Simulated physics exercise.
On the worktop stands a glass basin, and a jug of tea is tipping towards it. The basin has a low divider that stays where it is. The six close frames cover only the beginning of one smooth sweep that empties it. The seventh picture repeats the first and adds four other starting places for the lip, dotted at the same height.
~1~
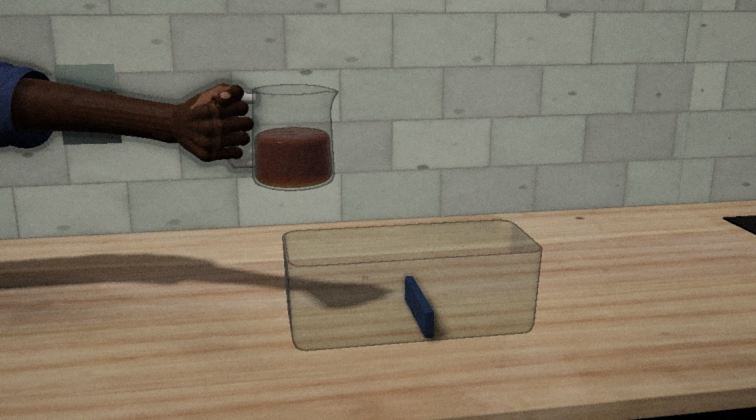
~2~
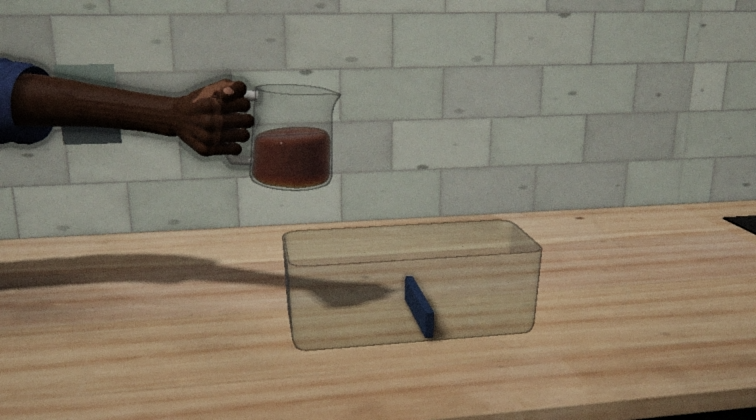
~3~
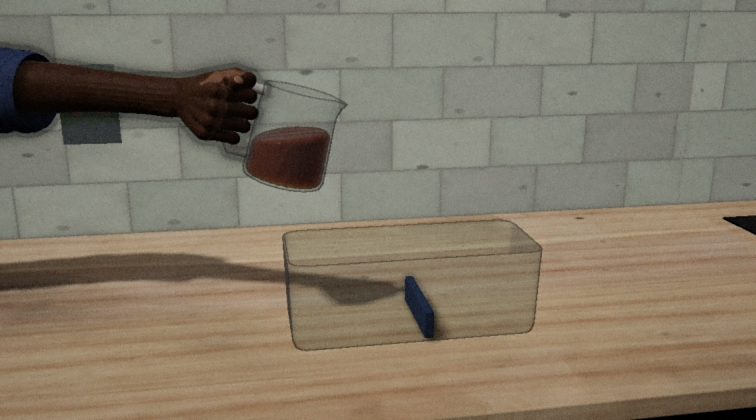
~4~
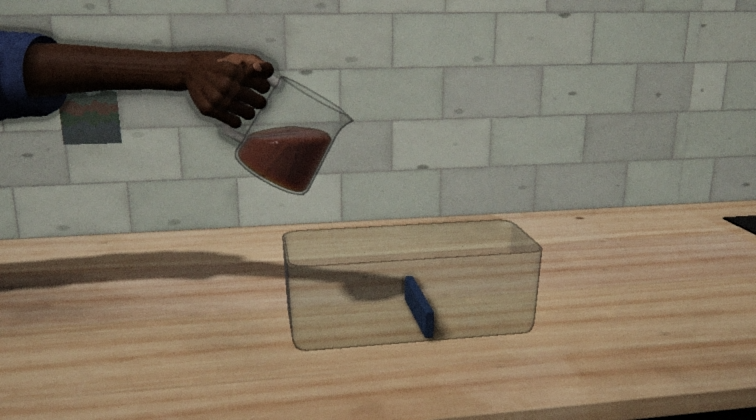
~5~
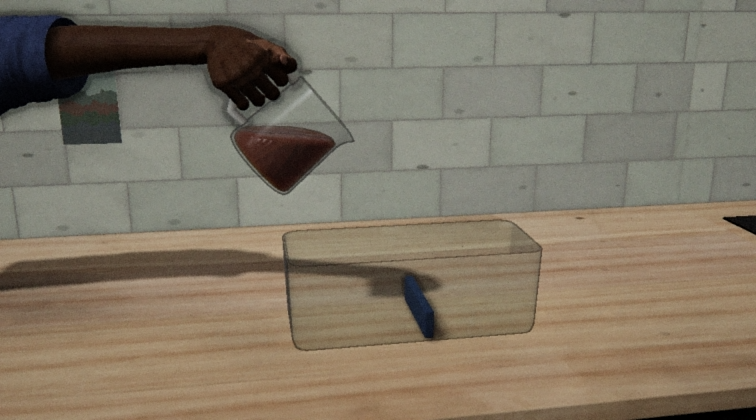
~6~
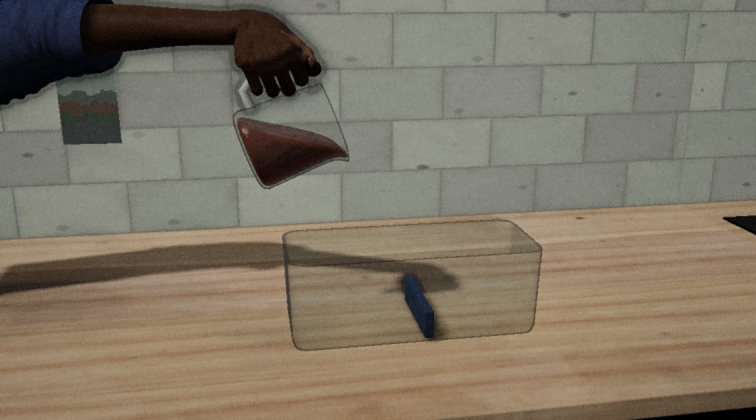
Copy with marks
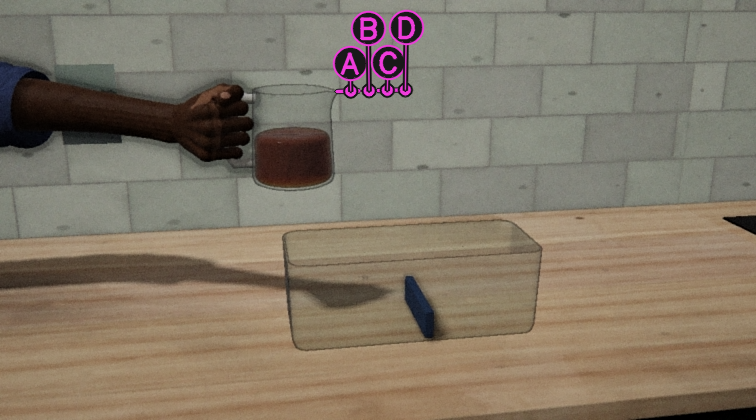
A dark-skinned hand and forearm in a blue sleeve reach in from the left over a pale wooden worktop before a grey brick-patterned wall, seen from slightly above. The hand grips a clear jug of reddish-brown tea above a glass basin with a small blue slab inside. The hand tilts the jug steadily rightward, the tea shifting towards its lip, while the camera stays still.
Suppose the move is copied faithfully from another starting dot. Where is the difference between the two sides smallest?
I would pick spot B.
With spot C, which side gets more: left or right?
More ends on the right.
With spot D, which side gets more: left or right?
The right side.
On the marked copy, A at (350, 91); B at (369, 90); C at (387, 90); D at (405, 89).
Choosing A, about 80 % ends left of the wall and 15 % right of it; 5 % is lost outside.
Choosing B, about 42 % ends left of the wall and 57 % right of it.
Choosing C, about 9 % ends left of the wall and 88 % right of it; 3 % is lost outside.
Choosing D, about 10 % ends left of the wall and 87 % right of it; 3 % is lost outside.
